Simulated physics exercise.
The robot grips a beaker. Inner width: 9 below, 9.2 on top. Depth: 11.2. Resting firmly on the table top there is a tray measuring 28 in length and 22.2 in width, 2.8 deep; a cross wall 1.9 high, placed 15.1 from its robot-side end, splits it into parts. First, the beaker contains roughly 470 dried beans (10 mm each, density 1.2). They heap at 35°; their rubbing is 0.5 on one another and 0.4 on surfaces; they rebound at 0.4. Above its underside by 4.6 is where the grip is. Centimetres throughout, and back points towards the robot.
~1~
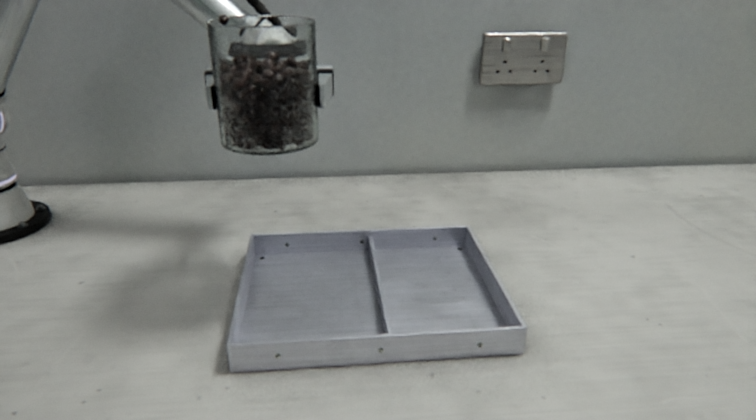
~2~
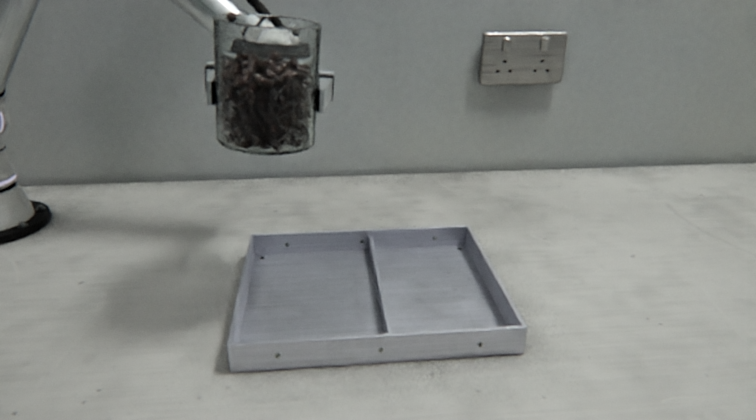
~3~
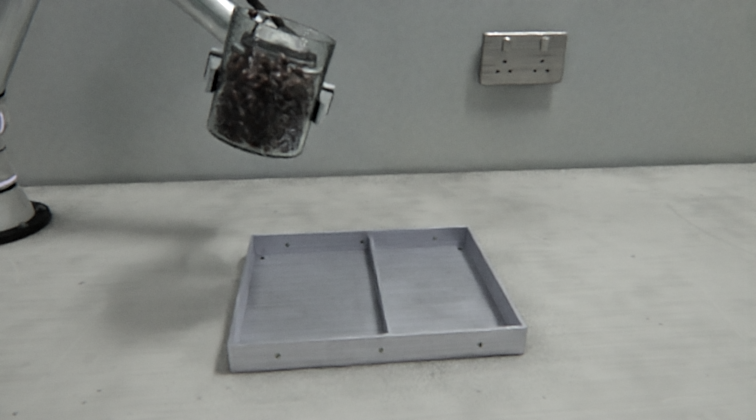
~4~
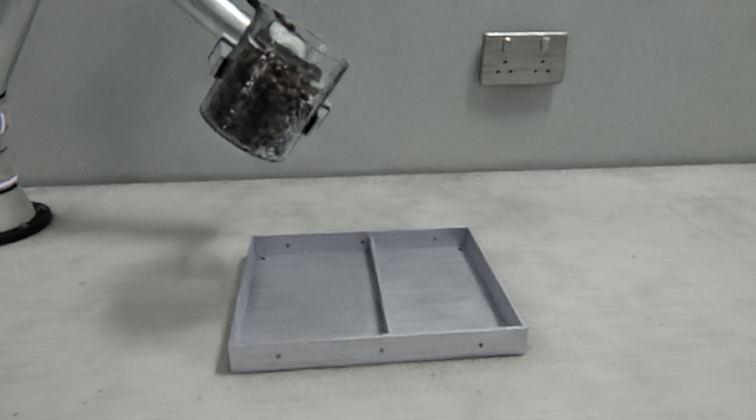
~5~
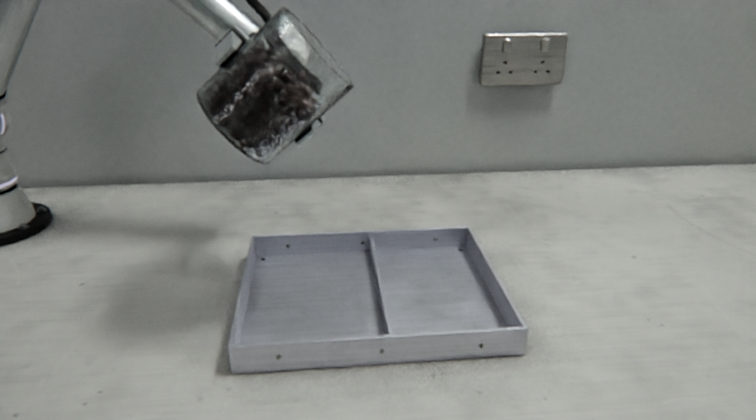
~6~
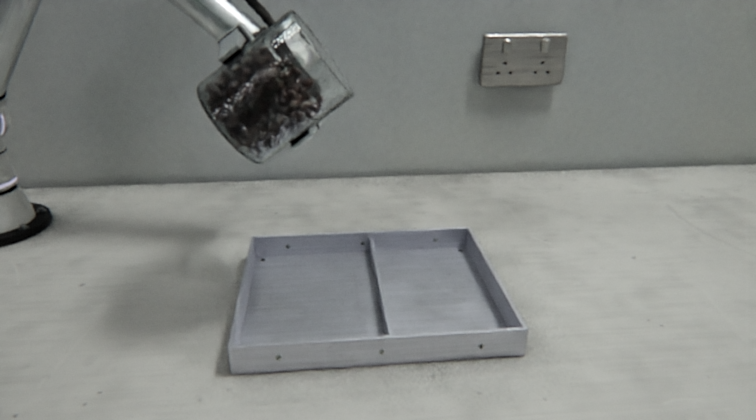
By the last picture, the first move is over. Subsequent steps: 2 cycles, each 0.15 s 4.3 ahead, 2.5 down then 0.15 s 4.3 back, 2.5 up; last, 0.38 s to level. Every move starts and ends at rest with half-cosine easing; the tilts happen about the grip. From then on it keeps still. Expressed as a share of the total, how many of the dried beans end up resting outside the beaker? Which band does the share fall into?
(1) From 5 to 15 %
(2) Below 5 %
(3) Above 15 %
2.
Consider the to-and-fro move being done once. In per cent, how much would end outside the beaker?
Probably about 0 in a hundred.
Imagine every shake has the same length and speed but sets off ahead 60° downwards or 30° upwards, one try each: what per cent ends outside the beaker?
Try one gives about 0 in a hundred, try two about 5 in a hundred.
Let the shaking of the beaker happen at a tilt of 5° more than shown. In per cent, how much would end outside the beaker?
It would then be near 0 per cent.
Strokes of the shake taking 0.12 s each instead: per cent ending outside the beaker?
Estimate: Near 0 per cent.
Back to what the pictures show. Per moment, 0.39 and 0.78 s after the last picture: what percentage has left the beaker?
Around 0 % and around 0 %.
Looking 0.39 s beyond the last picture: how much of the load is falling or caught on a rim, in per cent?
Around 0 percent of the load.
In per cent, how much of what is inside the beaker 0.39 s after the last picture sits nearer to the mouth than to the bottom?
Mouth half: Close to 25 per cent.
Then, 0.39 s later, tilted 54° forward, highest piece 25 above the table; 465 in the beaker, 1 in flight or on a rim.
Then, 0.78 s later, tilted 28° forward, highest piece 27 above the table; 465 in the beaker, 1 in the far-side part.
Then, 1.18 s later, level, highest piece 29 above the table; 465 in the beaker, 1 in the far-side part.
Then, 2.23 s later, level, highest piece 29 above the table; 465 in the beaker, 1 in the far-side part.
At rest, 465 in the beaker, 1 in the far-side part. That is 0 % outside the beaker.
